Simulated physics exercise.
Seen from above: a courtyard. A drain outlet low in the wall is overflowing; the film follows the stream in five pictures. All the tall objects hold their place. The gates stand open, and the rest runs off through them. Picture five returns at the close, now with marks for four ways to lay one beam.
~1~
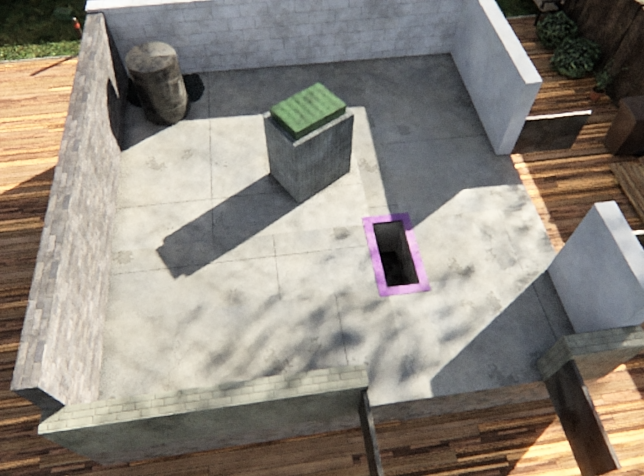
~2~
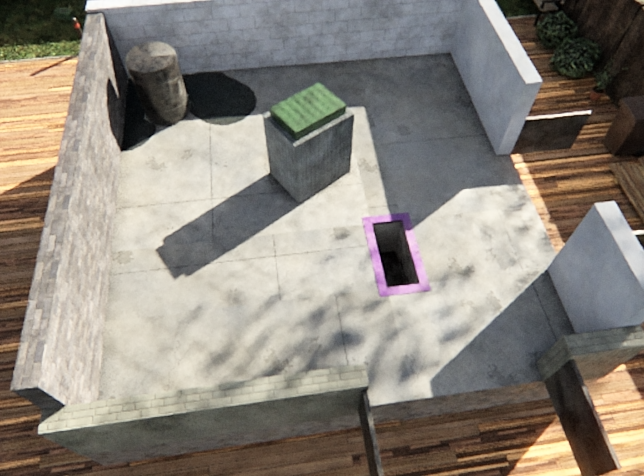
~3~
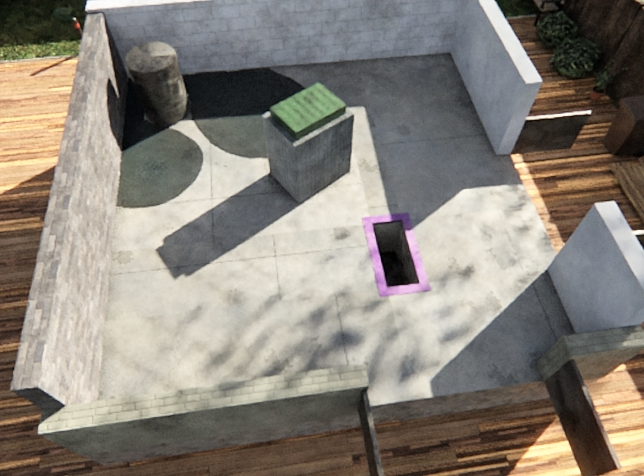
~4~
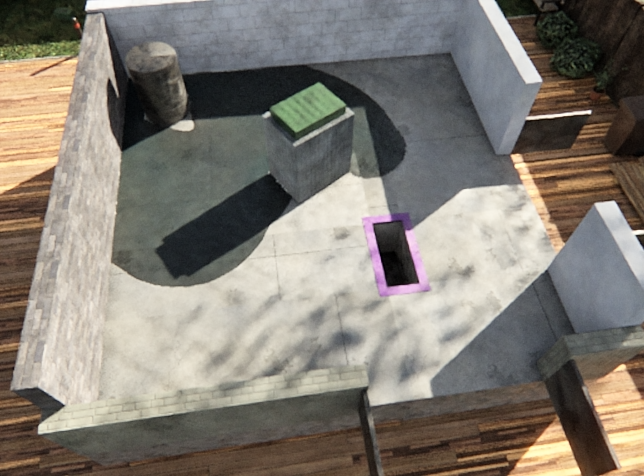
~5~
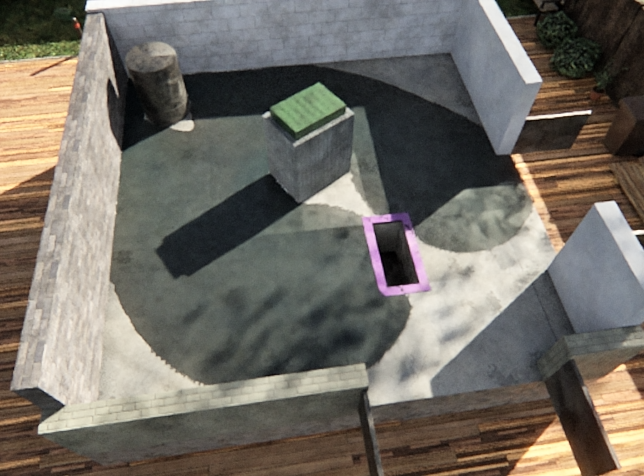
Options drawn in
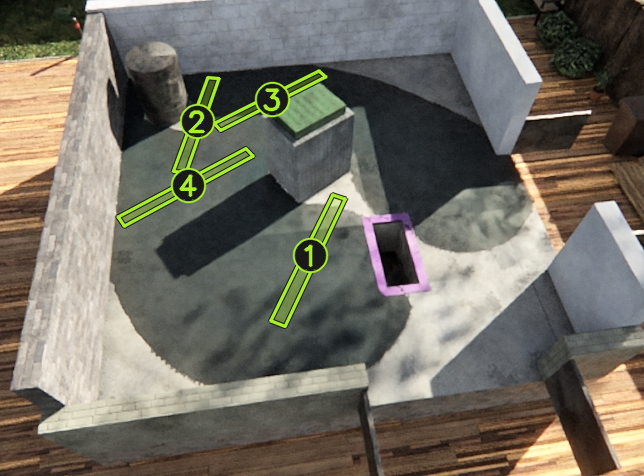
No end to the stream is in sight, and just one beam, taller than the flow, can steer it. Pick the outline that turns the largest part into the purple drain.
Go for 3.
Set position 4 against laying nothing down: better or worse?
Worse.
In lime, 1 from (277, 323) to (339, 197); 2 from (179, 172) to (213, 78); 3 from (217, 126) to (322, 73); 4 from (121, 221) to (249, 152).
For position 1, about 3 % of the stream goes into the purple drain, about 97 % out by the gates.
For position 2, about 6 % of the stream goes into the purple drain, about 94 % out by the gates.
For position 3, about 11 % of the stream goes into the purple drain, about 89 % out by the gates.
For position 4, about 5 % of the stream goes into the purple drain, about 95 % out by the gates.
